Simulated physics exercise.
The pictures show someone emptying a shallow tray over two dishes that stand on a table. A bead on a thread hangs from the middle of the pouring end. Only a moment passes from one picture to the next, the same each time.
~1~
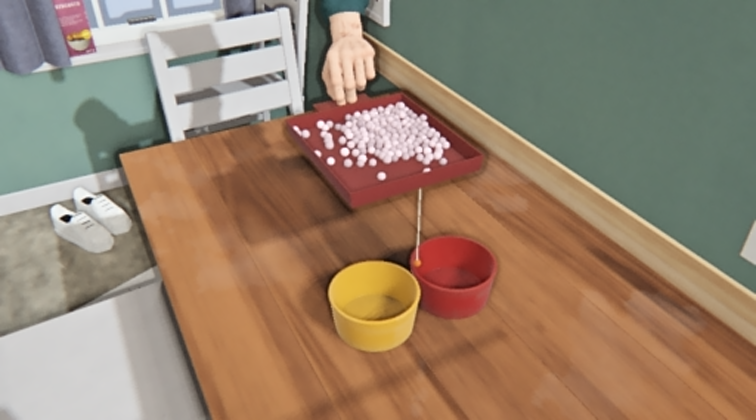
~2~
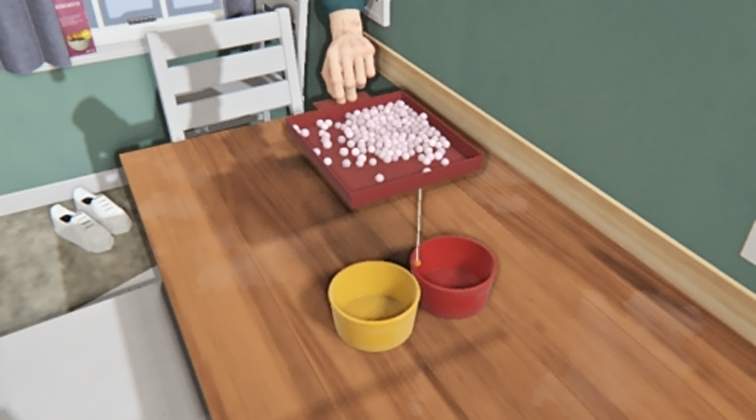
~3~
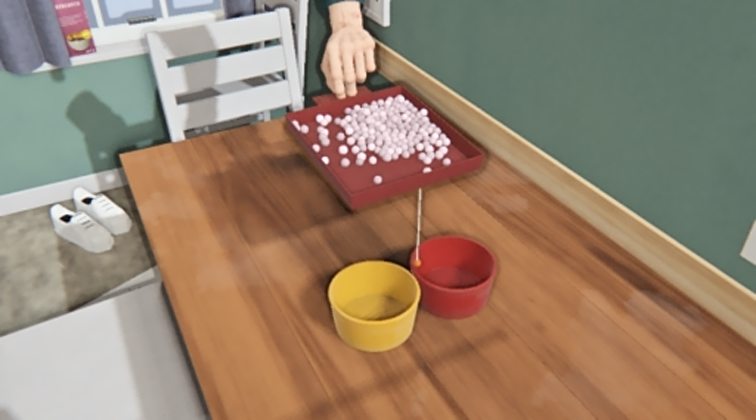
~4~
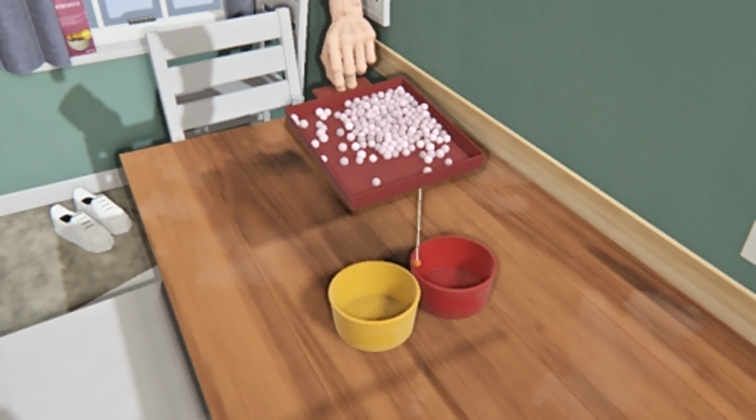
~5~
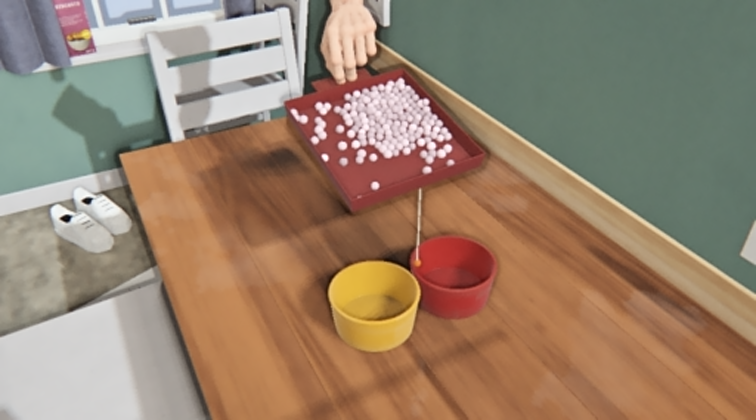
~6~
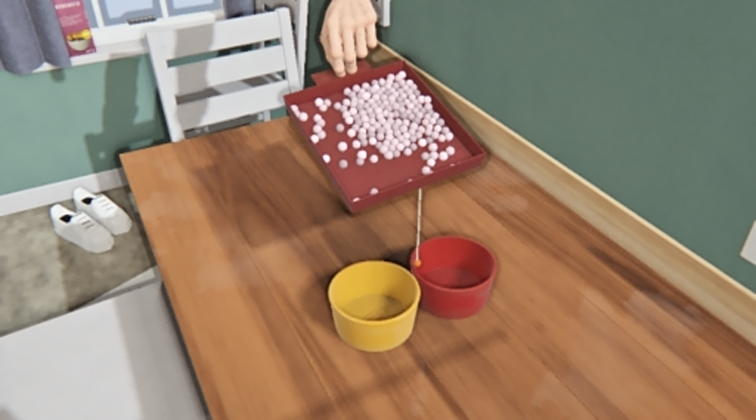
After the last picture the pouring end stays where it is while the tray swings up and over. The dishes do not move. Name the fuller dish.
More goes to the left dish.
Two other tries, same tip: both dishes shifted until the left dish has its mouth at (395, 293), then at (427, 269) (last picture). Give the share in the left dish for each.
The first gives 70 %, the second 0 %.
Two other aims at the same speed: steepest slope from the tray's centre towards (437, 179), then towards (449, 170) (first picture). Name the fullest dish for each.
The first try: The right dish. The second: The right one.
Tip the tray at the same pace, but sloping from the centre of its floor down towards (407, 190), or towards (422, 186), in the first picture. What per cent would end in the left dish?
The first gives 40 %, the second 10 %.
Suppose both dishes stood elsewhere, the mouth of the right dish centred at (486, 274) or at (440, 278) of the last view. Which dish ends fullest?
At the first place the dish on the left, at the second the left-hand dish.
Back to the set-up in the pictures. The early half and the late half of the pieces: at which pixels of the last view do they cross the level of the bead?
The first part at (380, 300); the rest at (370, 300).
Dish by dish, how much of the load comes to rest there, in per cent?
About: Left dish 70, right dish 0 per cent.
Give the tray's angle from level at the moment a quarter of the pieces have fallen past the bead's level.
At some 90 degrees.
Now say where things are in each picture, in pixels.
The first picture shows corners of the pouring end near (352, 192) and (481, 155), level; middle of the load near (384, 132), sugar pearls; left dish near (395, 332); right dish near (476, 300); bead on its thread near (417, 263).
The second picture shows corners of the pouring end near (352, 193) and (481, 155), level; middle of the load near (384, 131).
The third picture shows corners of the pouring end near (352, 194) and (481, 154), tipped barely, lowest at the left corner; middle of the load near (384, 127), a little on the move.
The fourth picture shows corners of the pouring end near (352, 196) and (482, 154), tipped a little, lowest at the left corner; middle of the load near (385, 122), a little on the move.
The fifth picture shows corners of the pouring end near (353, 198) and (482, 153), tipped a little, lowest at the left corner; middle of the load near (390, 116), near a quarter on the move.
The sixth picture shows corners of the pouring end near (353, 200) and (483, 153), tipped clearly, lowest at the left corner; middle of the load near (390, 116), the bulk on the move; left dish near (395, 332); right dish near (476, 300).
Shortly afterwards, tray tipped steeply; all but a few on the tray; only a few in the left dish; only a few in the air.
Next, tray tipped right over; near a quarter on the tray; near a third in the left dish; near a quarter outside both; near a quarter in the air.
Some moments later, tray tipped past a quarter turn; near two thirds in the left dish; near a quarter outside both.
In the end, tray tipped past a quarter turn; near two thirds in the left dish; none at all in the right dish; near a quarter outside both.
